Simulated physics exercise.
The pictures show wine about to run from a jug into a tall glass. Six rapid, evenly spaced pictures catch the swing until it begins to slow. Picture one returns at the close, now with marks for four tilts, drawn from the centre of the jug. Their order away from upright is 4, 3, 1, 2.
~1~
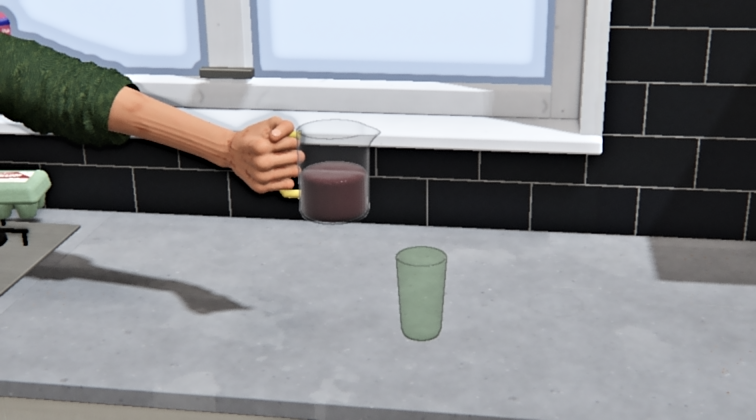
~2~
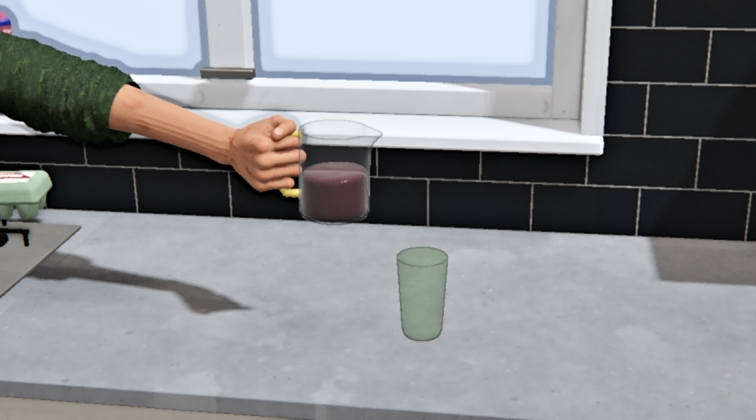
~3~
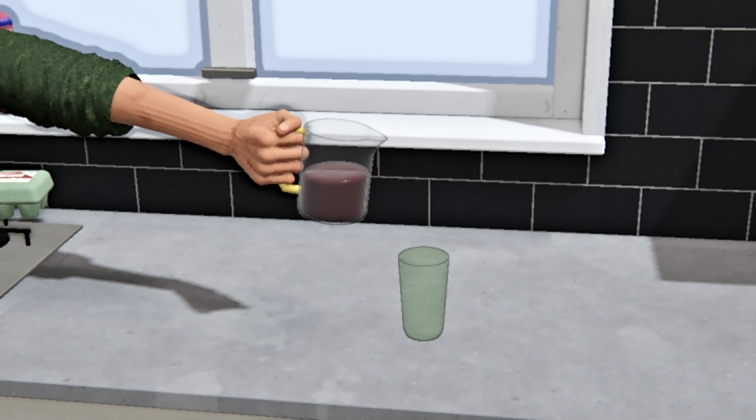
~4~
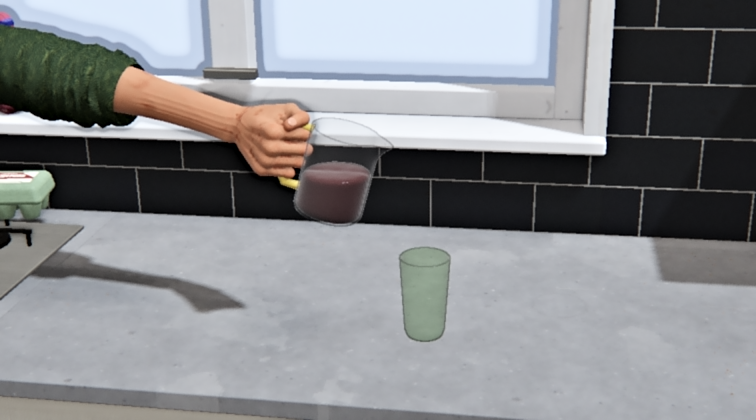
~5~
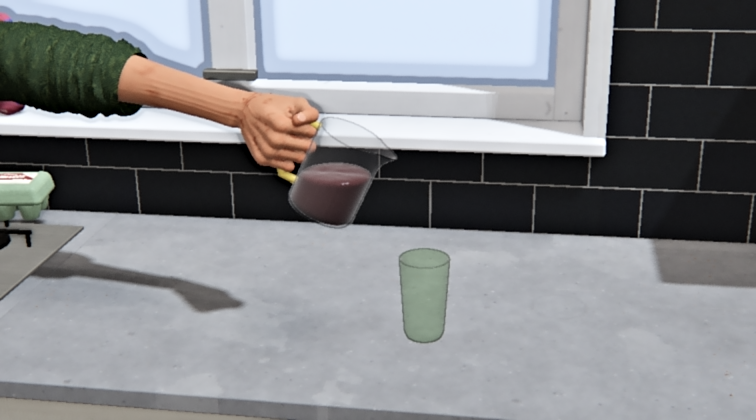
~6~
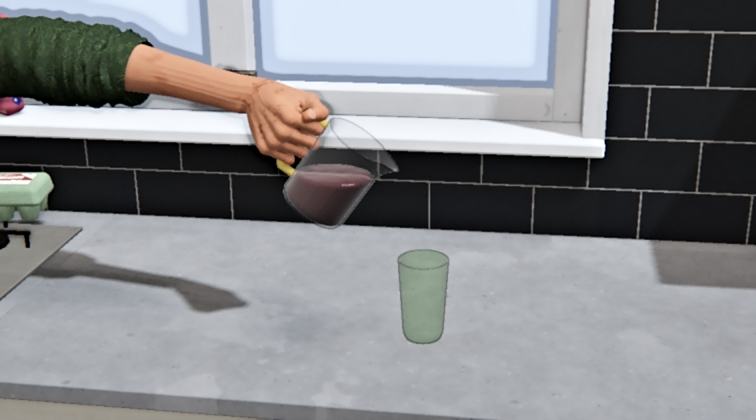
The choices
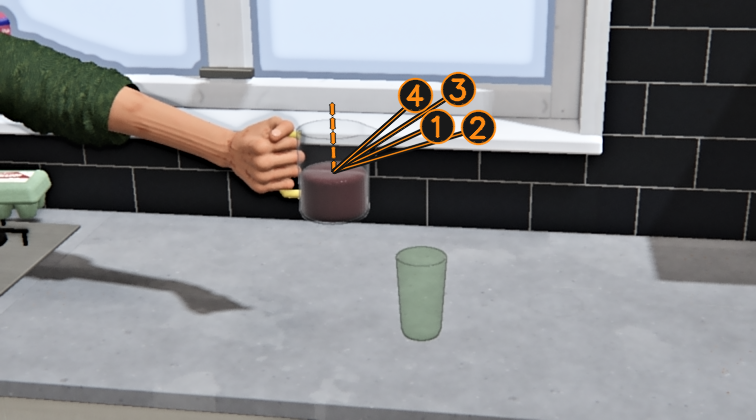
Kitchen counter by a window, a hand in a dark green sleeve tilting a clear jug of dark red liquid rightward above a green glass.
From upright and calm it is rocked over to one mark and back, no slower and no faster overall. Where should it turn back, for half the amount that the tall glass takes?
Take 2.
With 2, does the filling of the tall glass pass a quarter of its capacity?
Yes.
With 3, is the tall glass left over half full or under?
Under half.
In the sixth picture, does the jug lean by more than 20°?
Yes.
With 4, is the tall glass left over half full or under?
Under half.
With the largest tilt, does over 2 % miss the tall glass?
No, it does not.
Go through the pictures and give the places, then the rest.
Upright, lip at (379, 133); rim of the tall glass round (421, 256); nothing has left yet.
Upright, lip at (382, 134); nothing has left yet.
Tipped about 7°, lip at (387, 139); nothing has left yet.
Tipped about 15°, lip at (392, 147); nothing has left yet.
Tipped about 25°, lip at (396, 158); nothing has left yet.
Tipped about 35°, lip at (397, 170); nothing has left yet.
On the marked copy, 1 at (420, 131); 2 at (462, 133); 3 at (445, 99); 4 at (404, 108).
Choosing 1, the tall glass ends with about 26 % of what it can hold.
Choosing 2, the tall glass ends with about 49 % of what it can hold.
Choosing 3, the tall glass ends with about 10 % of what it can hold.
Choosing 4, nothing reaches the tall glass.
